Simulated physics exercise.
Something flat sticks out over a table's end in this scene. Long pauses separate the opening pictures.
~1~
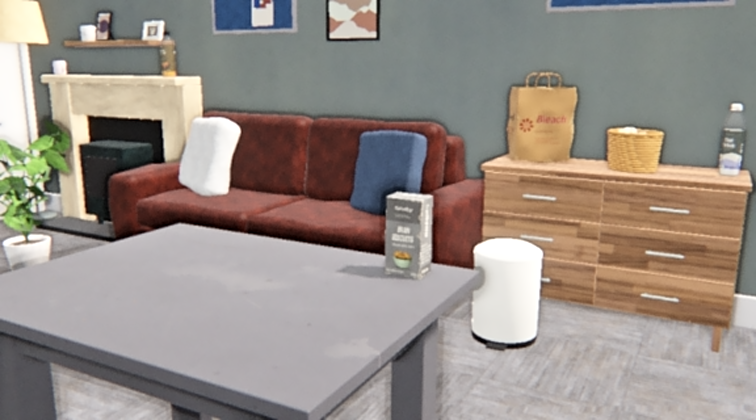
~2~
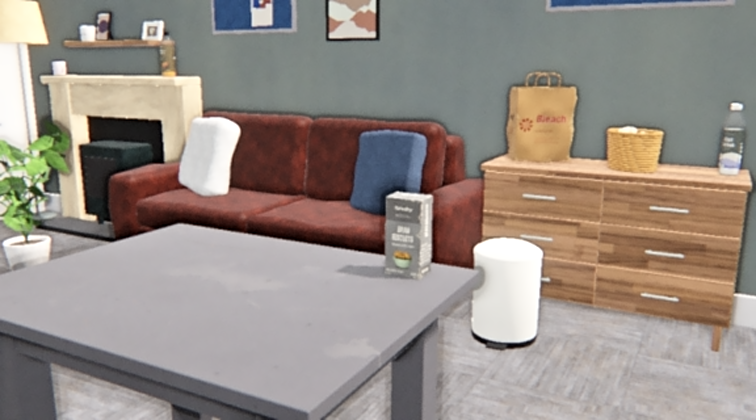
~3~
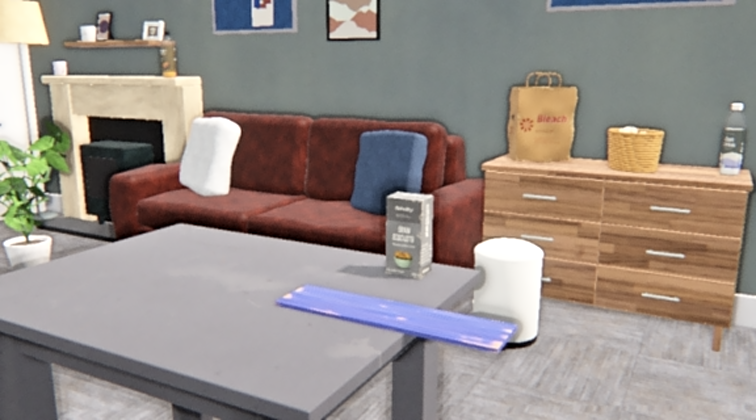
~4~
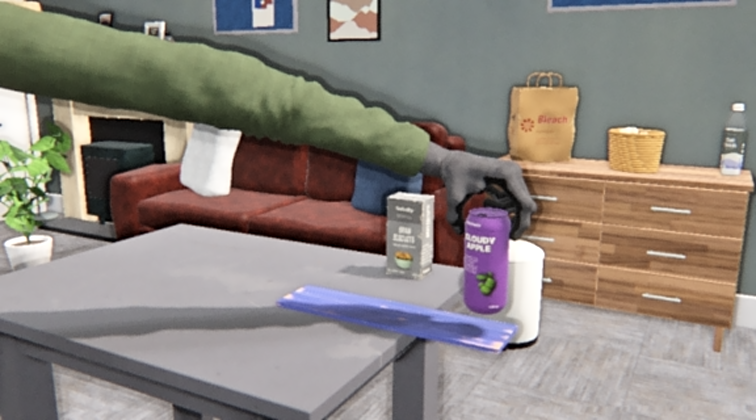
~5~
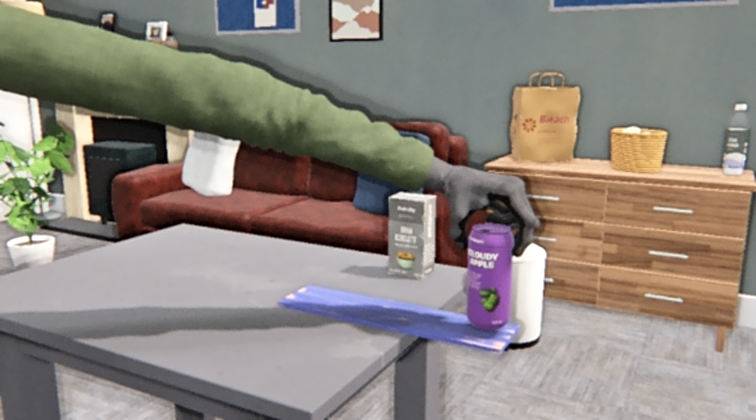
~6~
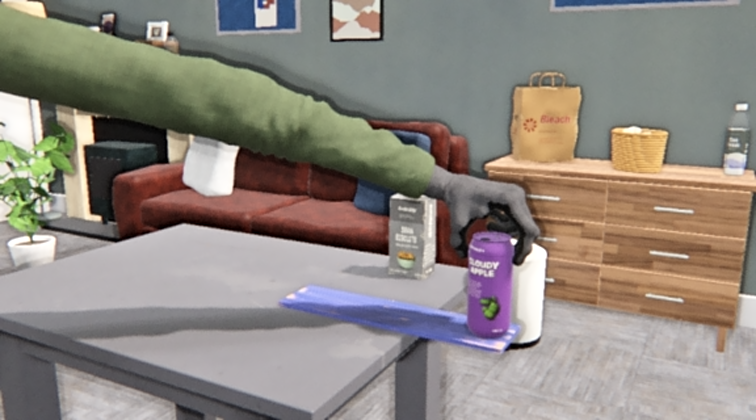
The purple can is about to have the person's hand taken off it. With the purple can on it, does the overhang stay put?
No, bottom line, it doesn't stay up there.
Then, 0.80 s later than the last frame, purple can now down on the floor or falling; blue plank tilted by 64°.
Then, 1.00 s later than the last frame, blue plank now down on the floor or falling.
Then, 1.10 s later than the last frame, things are still on the move.
When it is over, down on the floor or falling, purple can and blue plank; grey carton as before. The plank comes down.
